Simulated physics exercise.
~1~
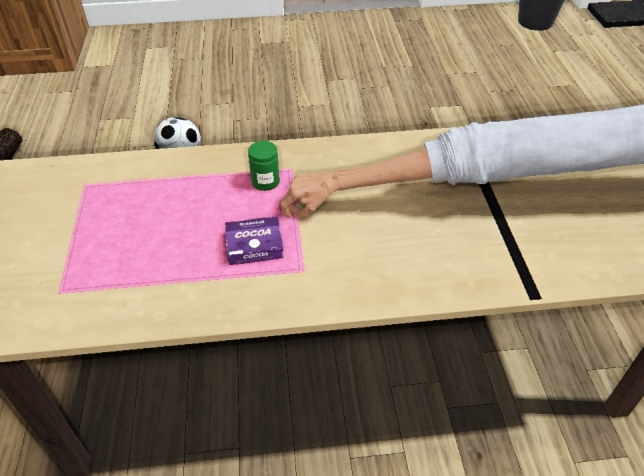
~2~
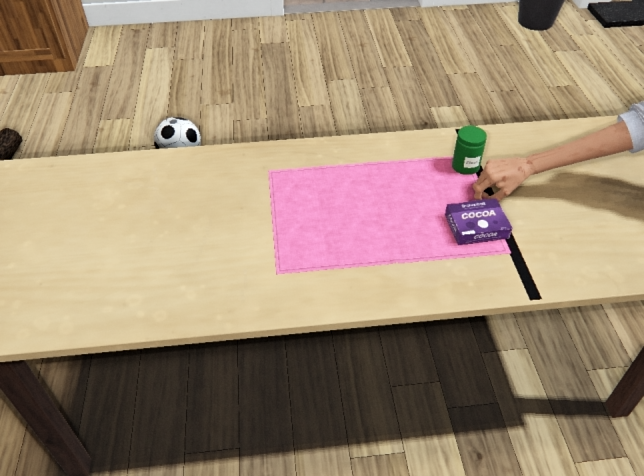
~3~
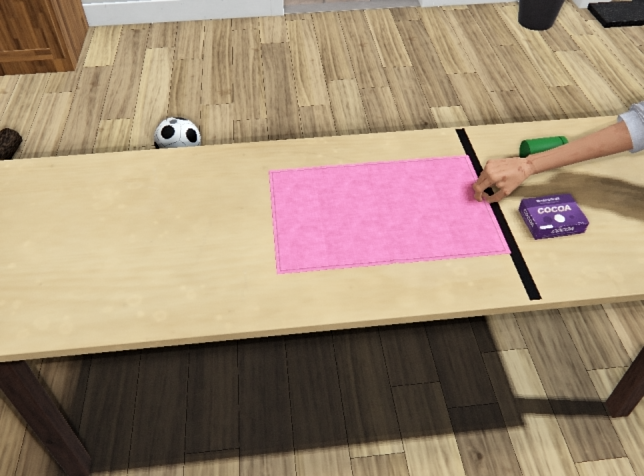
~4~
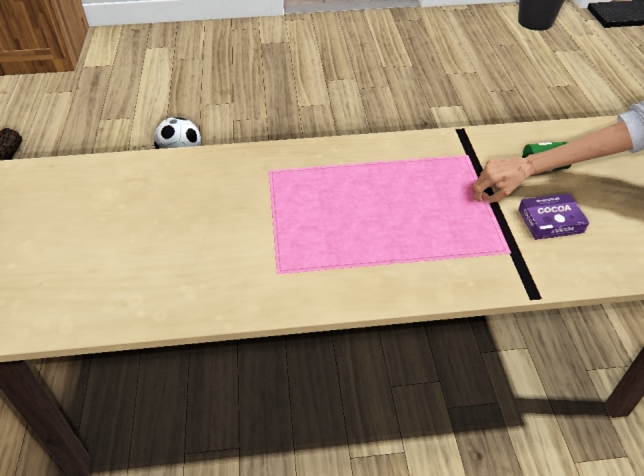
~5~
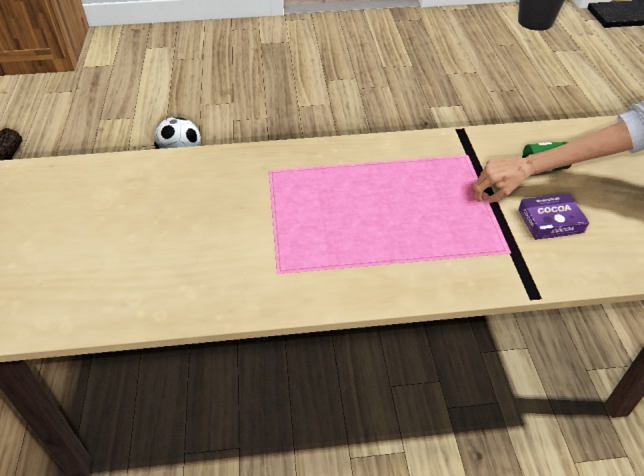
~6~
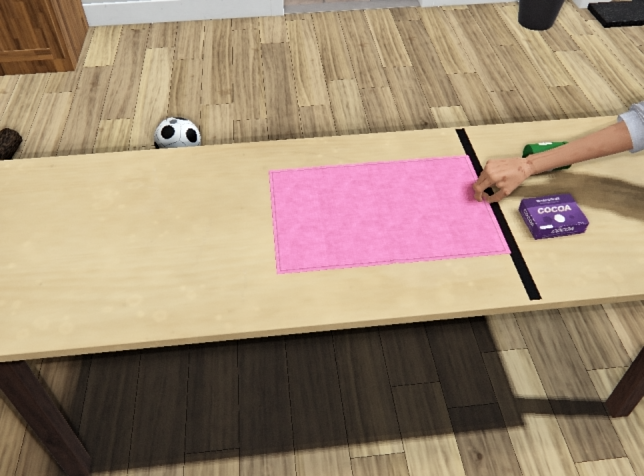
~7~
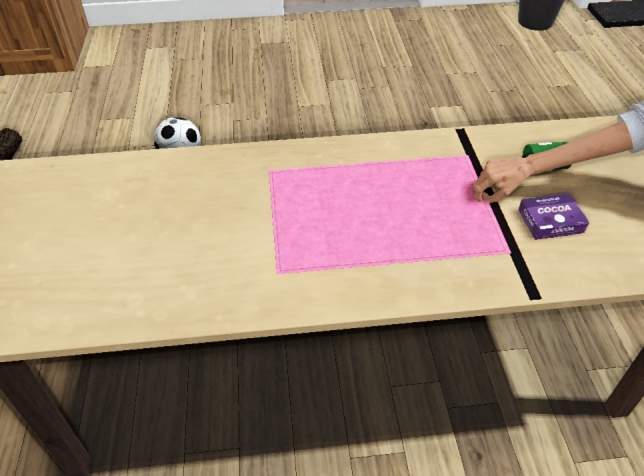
A hand pulls a pink cloth right and stops; the purple packet slides off, the green jar topples.
